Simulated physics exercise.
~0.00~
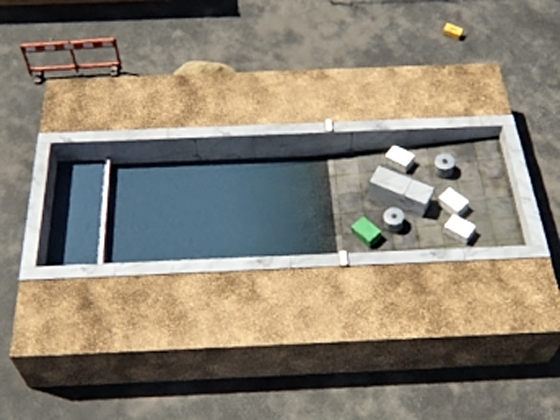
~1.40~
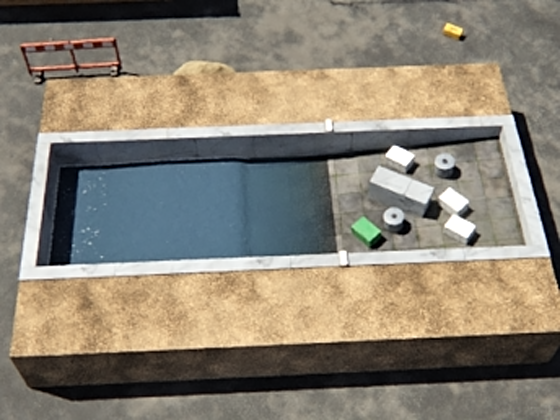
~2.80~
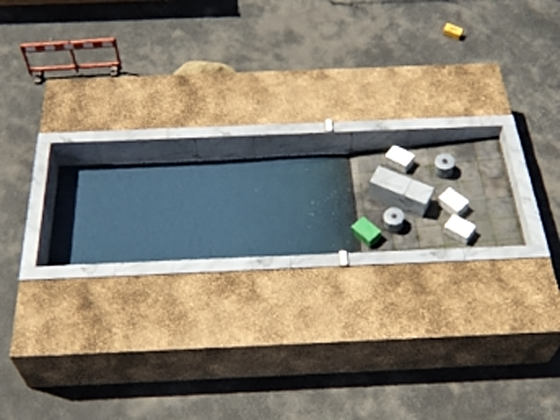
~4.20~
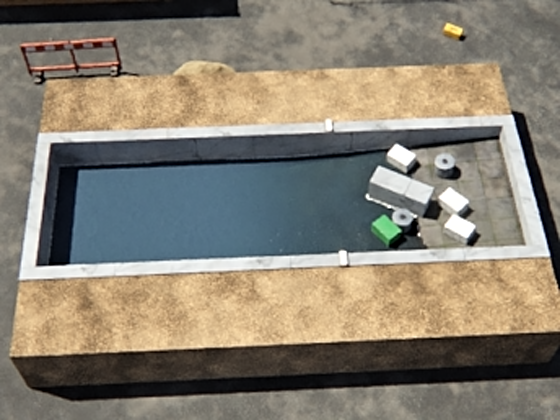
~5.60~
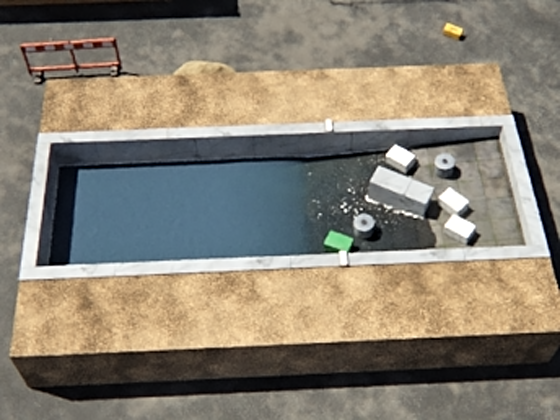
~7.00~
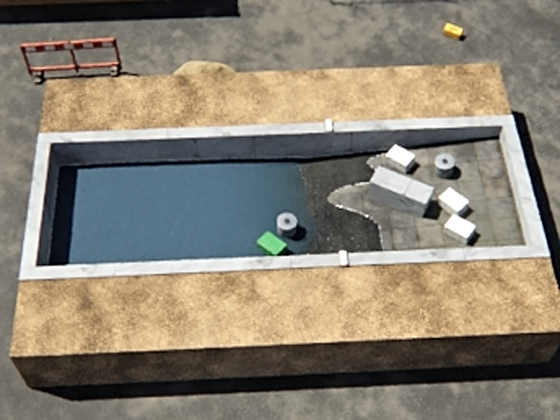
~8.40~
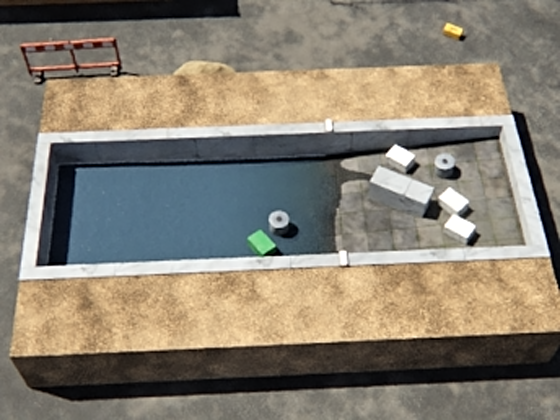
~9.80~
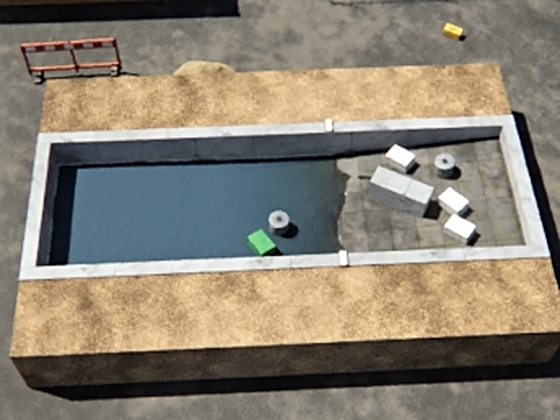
A surge of water ran up the sloping end of a long walled pool after the barrier at the left vanished, nudged a green crate and a grey tub, then dragged both back left past the white marks, leaving them afloat while the others stayed put.
